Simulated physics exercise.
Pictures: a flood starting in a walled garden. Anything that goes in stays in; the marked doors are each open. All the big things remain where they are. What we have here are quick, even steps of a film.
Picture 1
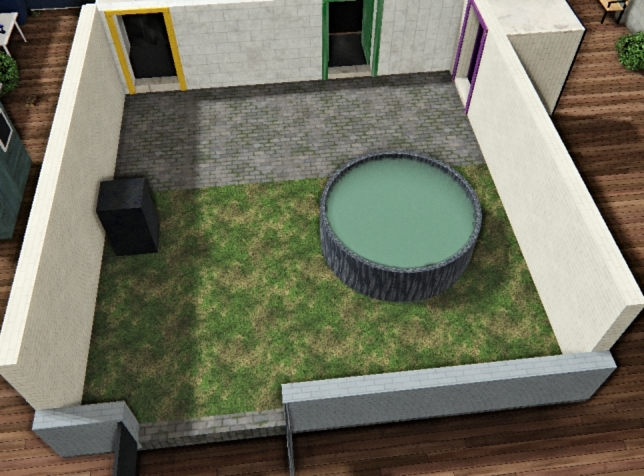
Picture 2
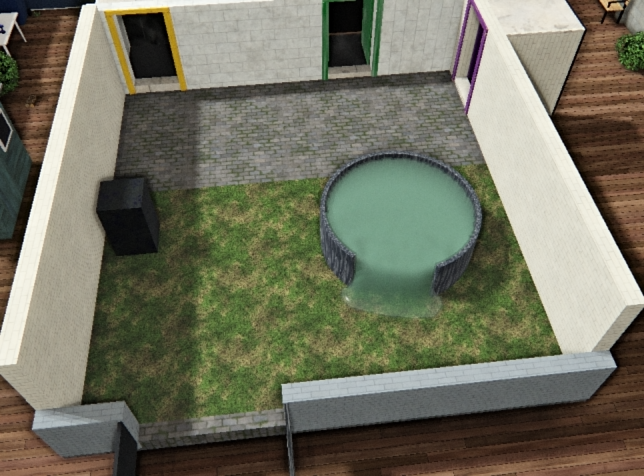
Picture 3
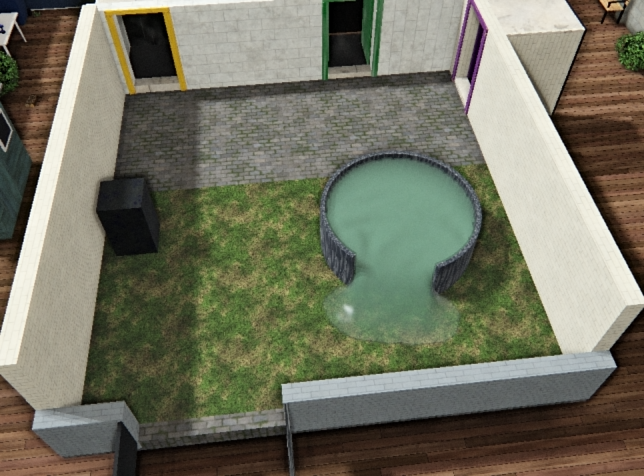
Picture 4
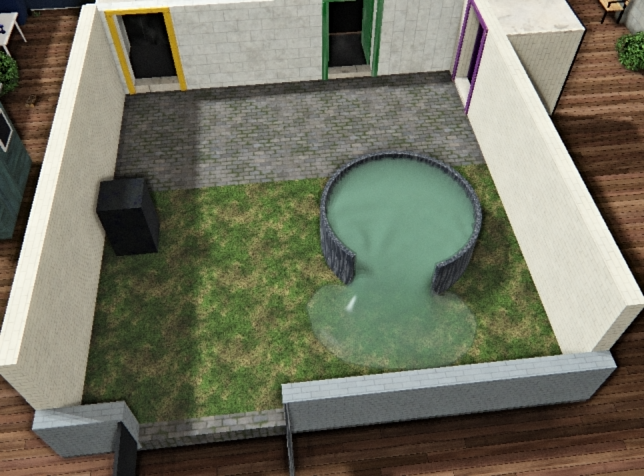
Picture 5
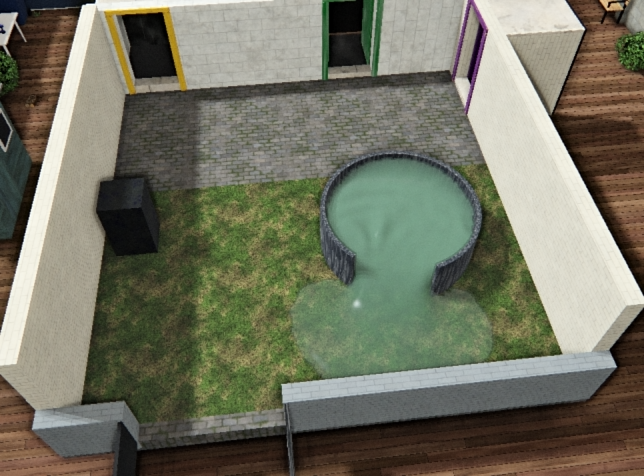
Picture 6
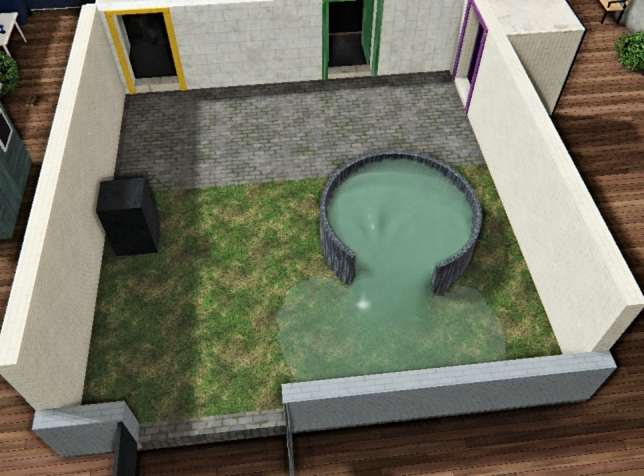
In the video, a round dark-sided tank of green water stands whole and still on grass in a walled garden, then its near side opens and water pours out, spreading across the grass in a widening pool toward the front wall.
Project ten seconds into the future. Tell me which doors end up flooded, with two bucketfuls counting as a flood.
The purple door will not top two buckets, the yellow door will not top two buckets, the green door will not top two buckets.
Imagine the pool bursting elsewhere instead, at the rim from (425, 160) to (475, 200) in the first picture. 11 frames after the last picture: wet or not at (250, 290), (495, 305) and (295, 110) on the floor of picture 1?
Point one not reached; point two reached; point three not reached.
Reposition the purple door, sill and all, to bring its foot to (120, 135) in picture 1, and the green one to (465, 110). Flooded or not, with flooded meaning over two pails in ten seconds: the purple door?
Well, in that case the purple door comes up short.
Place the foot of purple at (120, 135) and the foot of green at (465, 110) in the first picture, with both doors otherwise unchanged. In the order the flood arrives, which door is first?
The door marked green.
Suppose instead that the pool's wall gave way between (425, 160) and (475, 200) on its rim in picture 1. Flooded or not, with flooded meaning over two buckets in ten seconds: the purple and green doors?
Door check - purple door exceeds it, green door exceeds it.
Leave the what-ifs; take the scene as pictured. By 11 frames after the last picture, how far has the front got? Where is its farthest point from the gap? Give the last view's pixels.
Estimated pixel: (121, 425).
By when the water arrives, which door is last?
The yellow-painted one.
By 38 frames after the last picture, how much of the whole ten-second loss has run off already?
My figure is about 60 in a hundred.
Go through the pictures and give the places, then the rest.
The round tank at (400, 210) is whole and still, in the first picture.
Water pours out at (391, 290) and has run to (438, 298), in the second picture.
The front is at (453, 325), out from the gap at (391, 291), in the third picture.
Water pours out at (391, 292) and has run to (461, 351), in the fourth picture.
Water pours out at (391, 291) and has run to a hidden place, in the fifth picture.
The front is at a hidden place, out from the gap at (391, 291), in the sixth picture.
A moment on, water covers 15 % of the floor; the purple door not reached, the yellow door not reached, the green door not reached.
Next, water covers 25 % of the floor; the purple door not reached, the yellow door not reached, the green door not reached.
Then, water covers 40 % of the floor; the purple door not reached, the yellow door not reached, the green door not reached.
Later, water covers 65 % of the floor; the purple door wet at the sill, nothing in, the yellow door not reached, the green door not reached.
In the end, water covers 100 % of the floor; the purple door wet at the sill, nothing in, the yellow door wet at the sill, nothing in, the green door wet at the sill, nothing in.
